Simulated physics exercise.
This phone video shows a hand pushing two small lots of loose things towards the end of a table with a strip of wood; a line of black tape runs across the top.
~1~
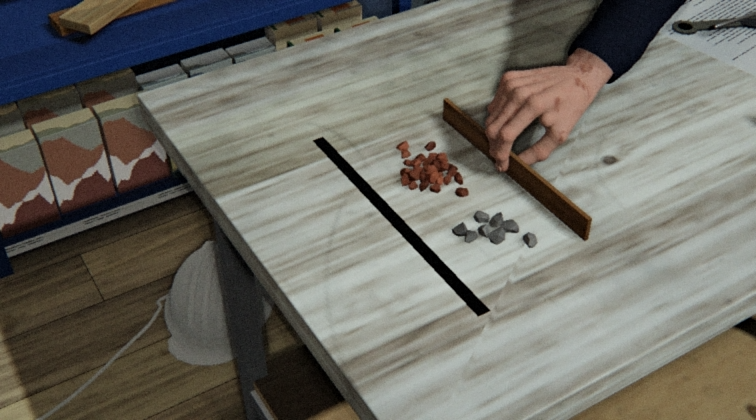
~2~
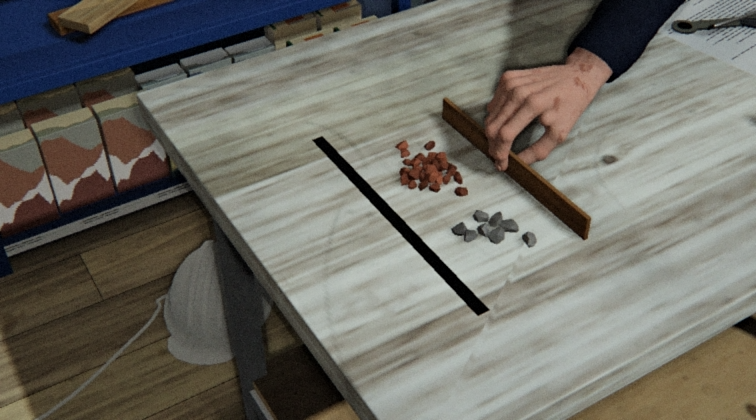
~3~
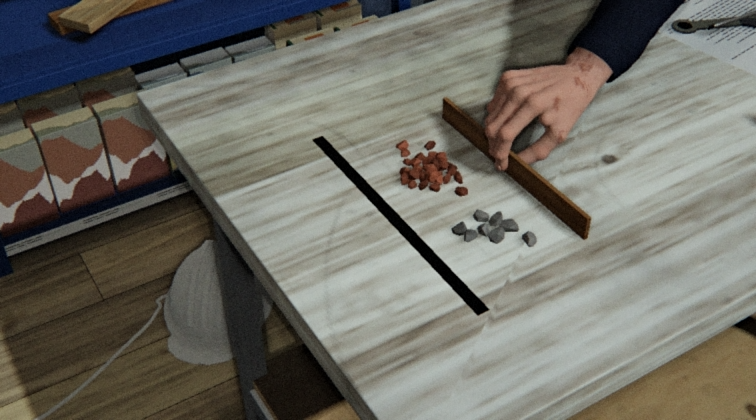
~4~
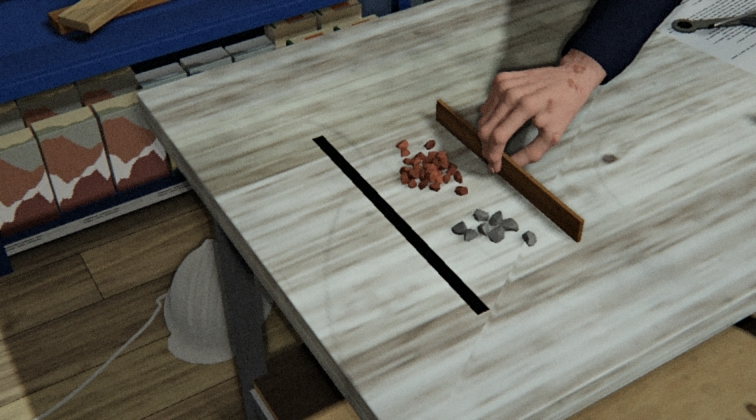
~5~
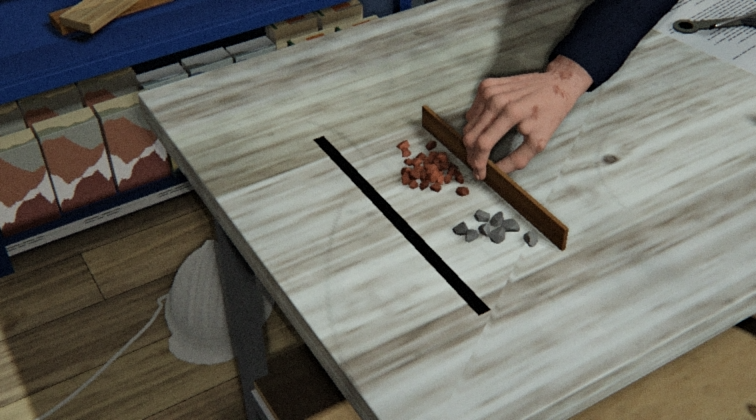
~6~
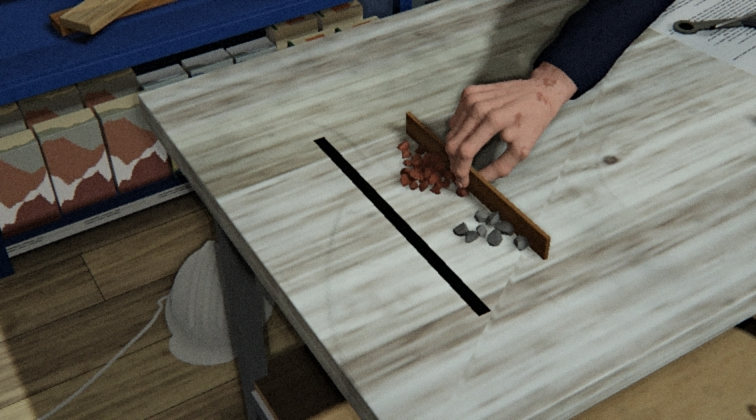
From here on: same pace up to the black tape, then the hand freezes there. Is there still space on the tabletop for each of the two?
Near portion: Yes, it all stays on. Far portion: Yes, it all stays on.
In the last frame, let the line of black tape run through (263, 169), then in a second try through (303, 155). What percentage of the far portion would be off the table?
0 % and 0 %.
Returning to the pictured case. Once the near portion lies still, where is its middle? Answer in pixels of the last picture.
Close to (414, 264) in pixels.
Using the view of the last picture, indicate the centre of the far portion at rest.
Near (352, 204).
Then, 0.28 s later than the last frame, strip of wood still moving, near (430, 187); near portion all on the table, its front near (446, 258); far portion all on the table, its front near (366, 196).
Then, 0.59 s later than the last frame, strip of wood stopped at the black tape; near portion all on the table, its front near (406, 279); far portion all on the table, its front near (323, 212).
Then, 0.87 s later than the last frame, strip of wood stopped at the black tape; near portion all on the table, its front near (406, 279); far portion all on the table, its front near (327, 220).
When it is over, strip of wood stopped at the black tape; near portion all on the table, its front near (406, 279); far portion all on the table, its front near (327, 220).
